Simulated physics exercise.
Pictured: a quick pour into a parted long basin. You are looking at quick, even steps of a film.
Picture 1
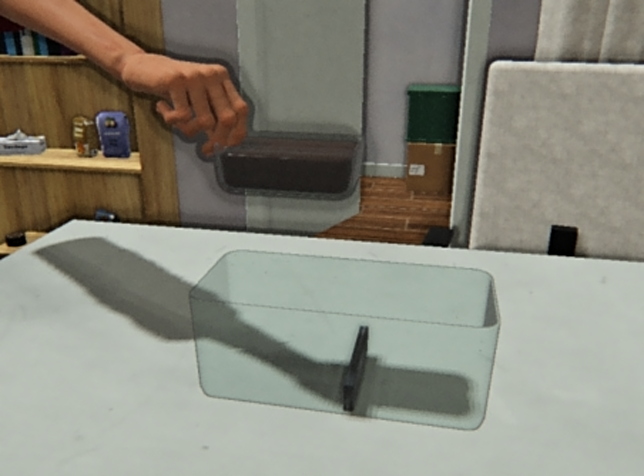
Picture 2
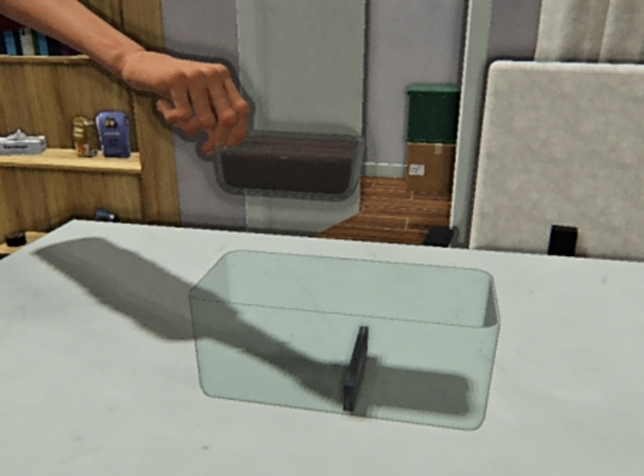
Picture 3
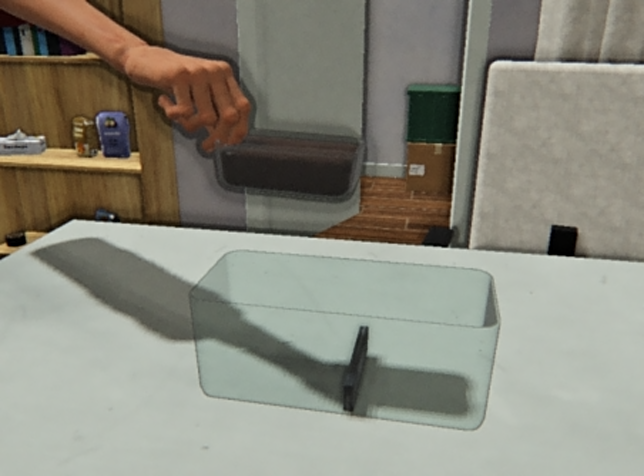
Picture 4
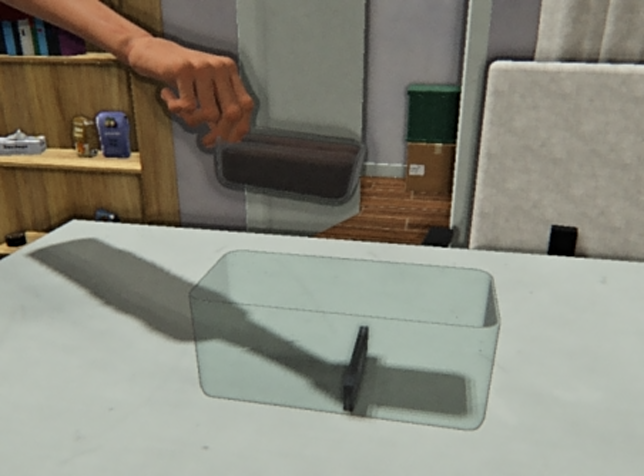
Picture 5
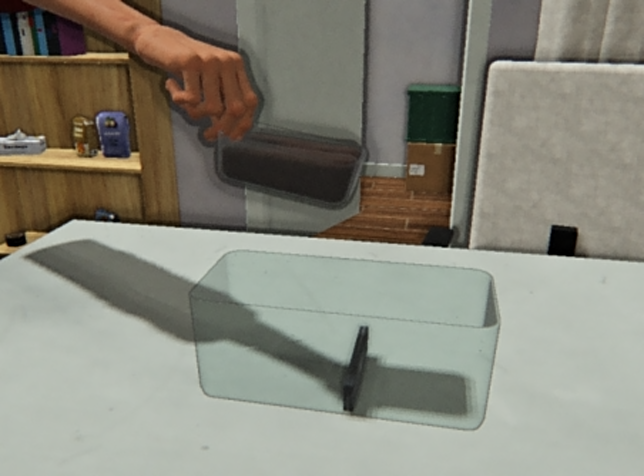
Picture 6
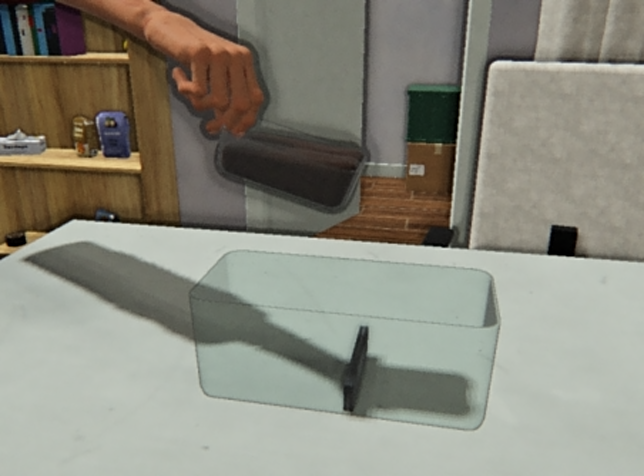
A hand slowly tilts a dark container down to the right above a clear divided basin.
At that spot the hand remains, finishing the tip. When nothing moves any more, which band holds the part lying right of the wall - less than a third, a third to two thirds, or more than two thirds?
It falls in the band more than two thirds.
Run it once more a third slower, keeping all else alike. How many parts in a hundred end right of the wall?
Roughly 80 percent.
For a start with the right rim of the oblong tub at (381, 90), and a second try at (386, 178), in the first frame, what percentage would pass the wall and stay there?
Start one gives some 75 %, start two some 85 %.
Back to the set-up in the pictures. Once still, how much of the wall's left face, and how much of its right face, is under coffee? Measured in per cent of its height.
About 10 left, about 50 right.
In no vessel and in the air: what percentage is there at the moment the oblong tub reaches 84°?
It's about 50 per cent.
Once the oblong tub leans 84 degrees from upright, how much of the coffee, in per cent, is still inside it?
Some 10 in a hundred has yet to spill out.
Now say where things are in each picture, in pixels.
In the first frame, it leans 0°; its right rim is at (360, 146); the coffee meets the walls at (231, 144) and (358, 150); the long basin's rim runs from (209, 273) to (495, 299); the wall's top is at (357, 354).
In the second frame, it leans 1°; its right rim is at (360, 147); the coffee meets the walls at (231, 144) and (358, 151).
In the third frame, it leans 3°; its right rim is at (360, 149); the coffee meets the walls at (231, 143) and (358, 152).
In the fourth frame, it leans 6°; its right rim is at (361, 153); the coffee meets the walls at (232, 141) and (359, 154).
In the fifth frame, it leans 11°; its right rim is at (362, 159); the coffee meets the walls at (233, 141) and (360, 156).
In the sixth frame, it leans 16°; its right rim is at (362, 166); the coffee meets the walls at (234, 139) and (362, 159); 1 per cent is over the edge.
A moment on, the oblong tub is tipped on its side and 9 per cent is still to pour, 0 is left of the wall and 42 right of it.
Next, the oblong tub is tipped right over and 0 per cent is still to pour, 14 is left of the wall and 81 right of it.
Then the oblong tub is tipped right over and 0 per cent is still to pour, 17 is left of the wall and 80 right of it.
Later the oblong tub is tipped right over and 0 per cent is still to pour, 17 is left of the wall and 80 right of it.
Finally, 17 per cent lies left of the wall, 80 right of it and 3 outside.
